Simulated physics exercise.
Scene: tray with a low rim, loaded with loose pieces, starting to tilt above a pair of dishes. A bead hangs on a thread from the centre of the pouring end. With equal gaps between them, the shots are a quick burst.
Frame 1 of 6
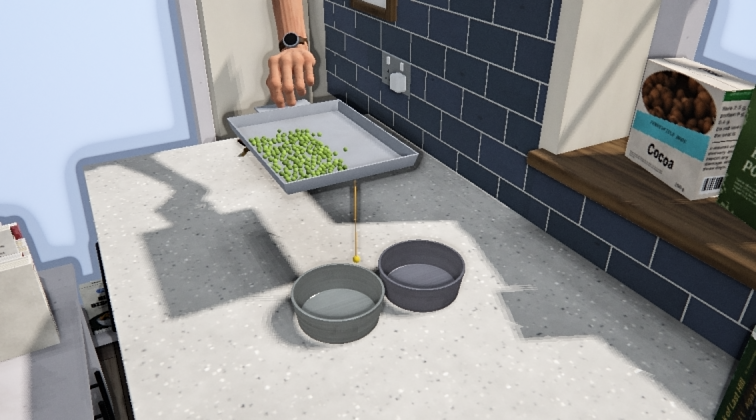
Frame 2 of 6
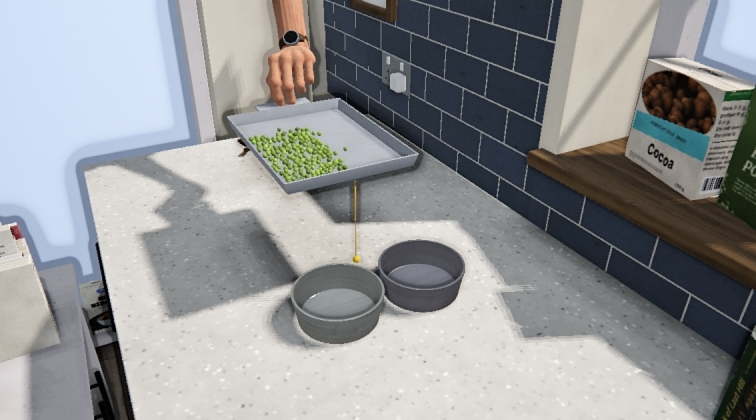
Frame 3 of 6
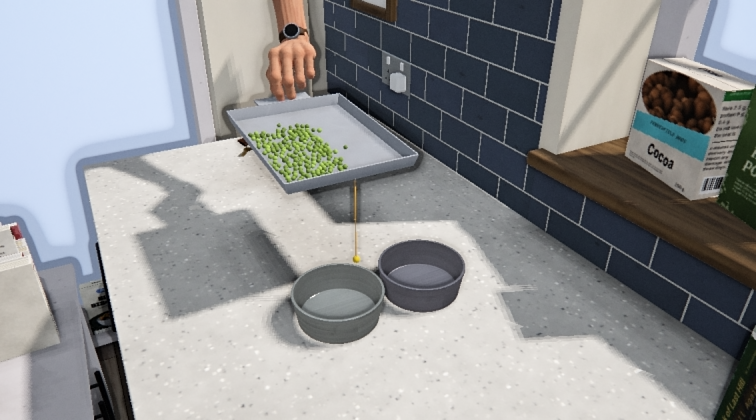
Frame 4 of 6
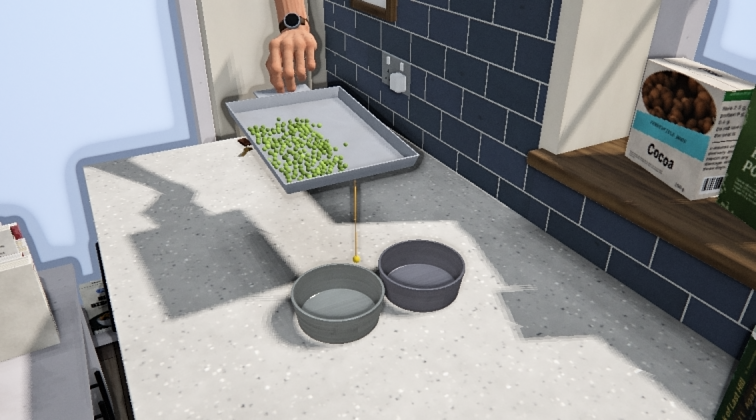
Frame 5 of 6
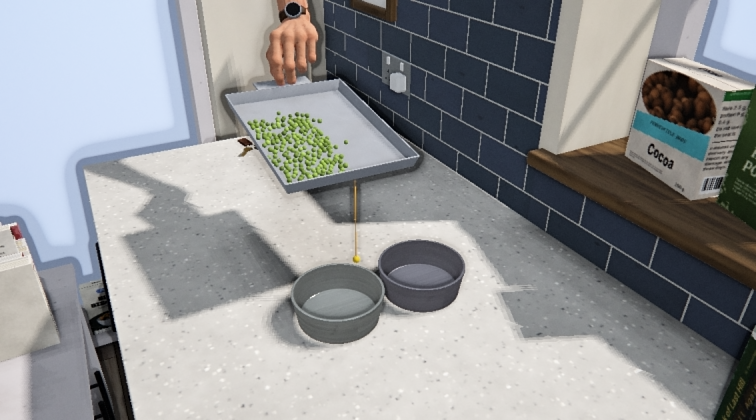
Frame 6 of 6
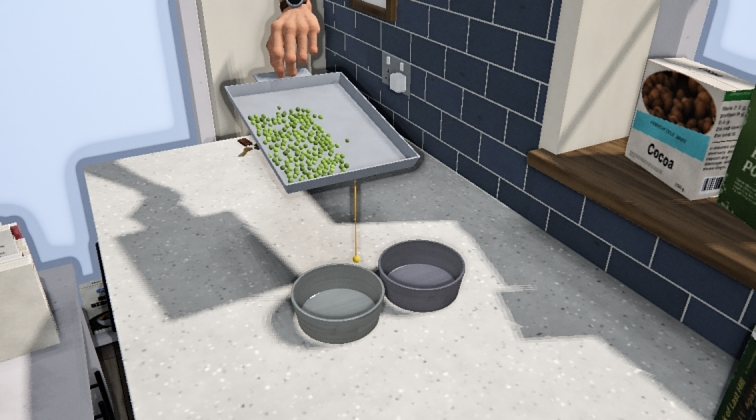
Grey tray of green peas tilting slightly as a hand raises its far end above two empty dishes on a speckled worktop.
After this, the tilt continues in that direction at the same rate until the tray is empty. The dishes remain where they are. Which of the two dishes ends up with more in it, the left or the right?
It pours more generously into the left dish, it seems.
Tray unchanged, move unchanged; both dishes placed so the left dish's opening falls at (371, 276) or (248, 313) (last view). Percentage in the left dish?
It would be roughly 70 per cent, followed by roughly 0 per cent.
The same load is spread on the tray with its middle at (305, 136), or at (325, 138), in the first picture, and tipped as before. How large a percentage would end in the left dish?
Around 50 then around 40 per cent.
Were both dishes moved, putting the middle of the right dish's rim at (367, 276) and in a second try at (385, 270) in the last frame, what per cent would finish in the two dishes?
Around 80 per cent for the first position, around 80 per cent for the second.
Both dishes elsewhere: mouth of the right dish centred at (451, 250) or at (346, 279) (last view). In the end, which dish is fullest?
In order of the tries: The dish on the left side, then the dish on the right side.
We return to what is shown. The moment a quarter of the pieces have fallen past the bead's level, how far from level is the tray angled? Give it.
Somewhere around 90 degrees.
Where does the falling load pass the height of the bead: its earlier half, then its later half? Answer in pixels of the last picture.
At about (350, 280), then at (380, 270).
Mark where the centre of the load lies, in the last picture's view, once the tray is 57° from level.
Check around (333, 165) in the last picture.
Shortly afterwards, tray tipped steeply; all but a few on the tray; only a few in the air.
Next, tray tipped right over; a little on the tray; near half in the left dish; a little in the right dish; only a few outside both; near a quarter in the air.
Some moments later, tray tipped past a quarter turn; near two thirds in the left dish; near a quarter in the right dish; a little outside both.
In the end, tray tipped past a quarter turn; near two thirds in the left dish; near a quarter in the right dish; a little outside both.
